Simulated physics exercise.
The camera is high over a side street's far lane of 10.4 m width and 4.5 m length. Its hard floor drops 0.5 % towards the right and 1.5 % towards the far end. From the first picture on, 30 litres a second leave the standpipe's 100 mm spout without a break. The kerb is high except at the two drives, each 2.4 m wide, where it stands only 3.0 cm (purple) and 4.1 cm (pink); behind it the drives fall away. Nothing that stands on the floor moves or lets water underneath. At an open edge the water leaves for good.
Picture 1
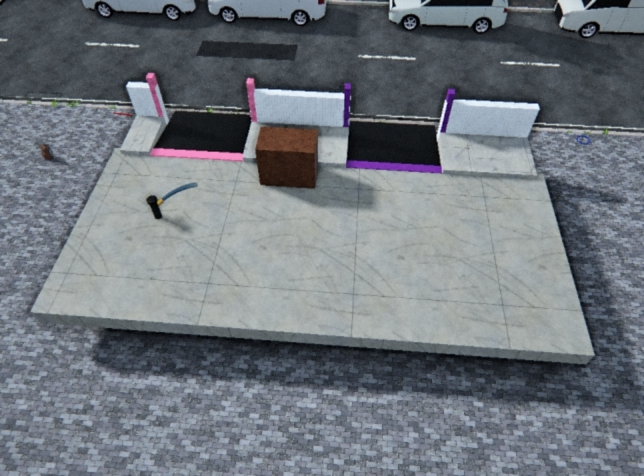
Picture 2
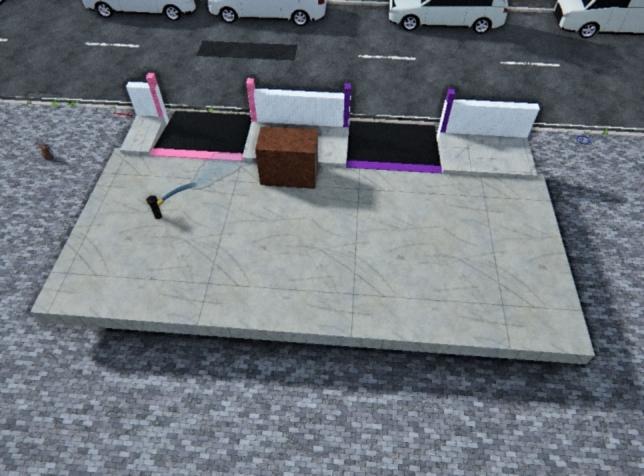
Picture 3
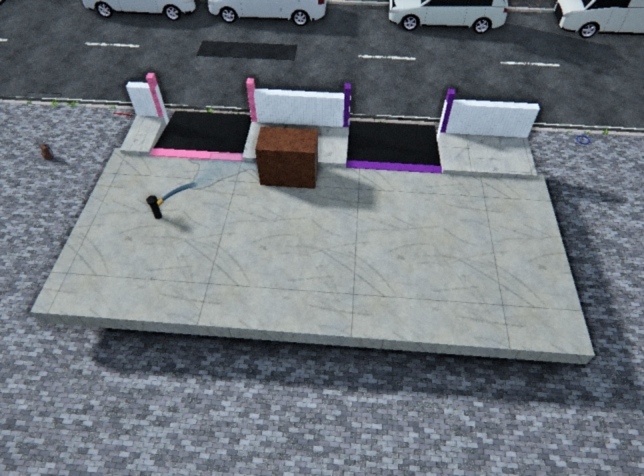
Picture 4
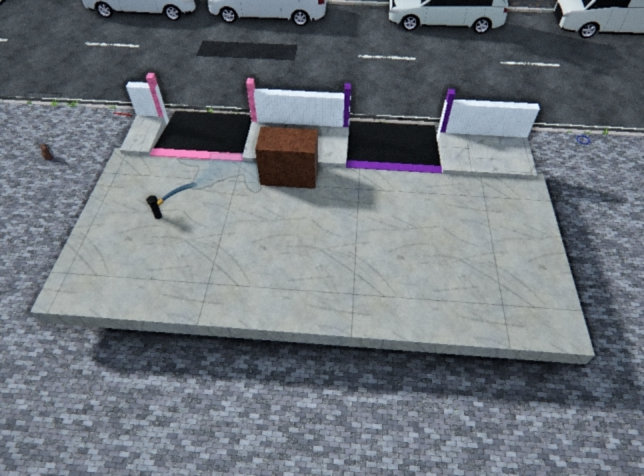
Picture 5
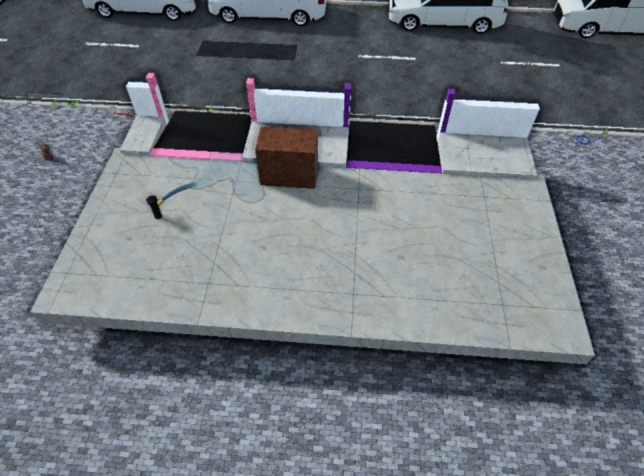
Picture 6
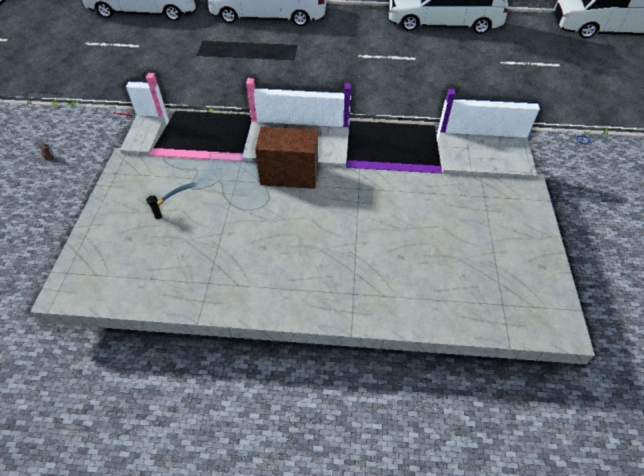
Water shot from a small dark spout onto a pale stone slab, reached the rusty brown block near the pink-edged gap, and spread into a slowly widening puddle beside it while the parked cars stayed still.
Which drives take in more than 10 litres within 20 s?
Within that time: At the purple drive it keeps below the limit; at the pink drive it goes over the limit.
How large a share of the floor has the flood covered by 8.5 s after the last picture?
About 15 per cent.
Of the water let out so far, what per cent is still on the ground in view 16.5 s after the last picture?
Some 20 per cent remains.
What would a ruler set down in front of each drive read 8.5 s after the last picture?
Depths in cm: Purple 0.0, pink 3.0.
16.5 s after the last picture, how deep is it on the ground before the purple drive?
Roughly 0.8 cm deep.
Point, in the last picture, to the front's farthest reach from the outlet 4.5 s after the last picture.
Around (300, 189).
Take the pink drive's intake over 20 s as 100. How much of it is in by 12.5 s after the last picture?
Some 80 per cent by then.
Then, 1.5 s after the last picture water covers 5 % of the floor and is deepest (8 cm) near (260, 166); purple drive not reached, pink drive 2.6 cm at the lowered kerb, 101 L in.
Then, 4.5 s after the last picture water covers 10 % of the floor and is deepest (8 cm) near (260, 166); purple drive not reached, pink drive 2.8 cm at the lowered kerb, 173 L in.
Then, 8.5 s after the last picture water covers 15 % of the floor and is deepest (8 cm) near (260, 166); purple drive not reached, pink drive 2.9 cm at the lowered kerb, 272 L in.
Then, 12.5 s after the last picture water covers 15 % of the floor and is deepest (8 cm) near (260, 166); purple drive not reached, pink drive 3 cm at the lowered kerb, 374 L in.
Then, 16.5 s after the last picture water covers 20 % of the floor and is deepest (8 cm) near (260, 166); purple drive 0.81 cm at the lowered kerb, 0 L in, pink drive 3.1 cm at the lowered kerb, 477 L in.
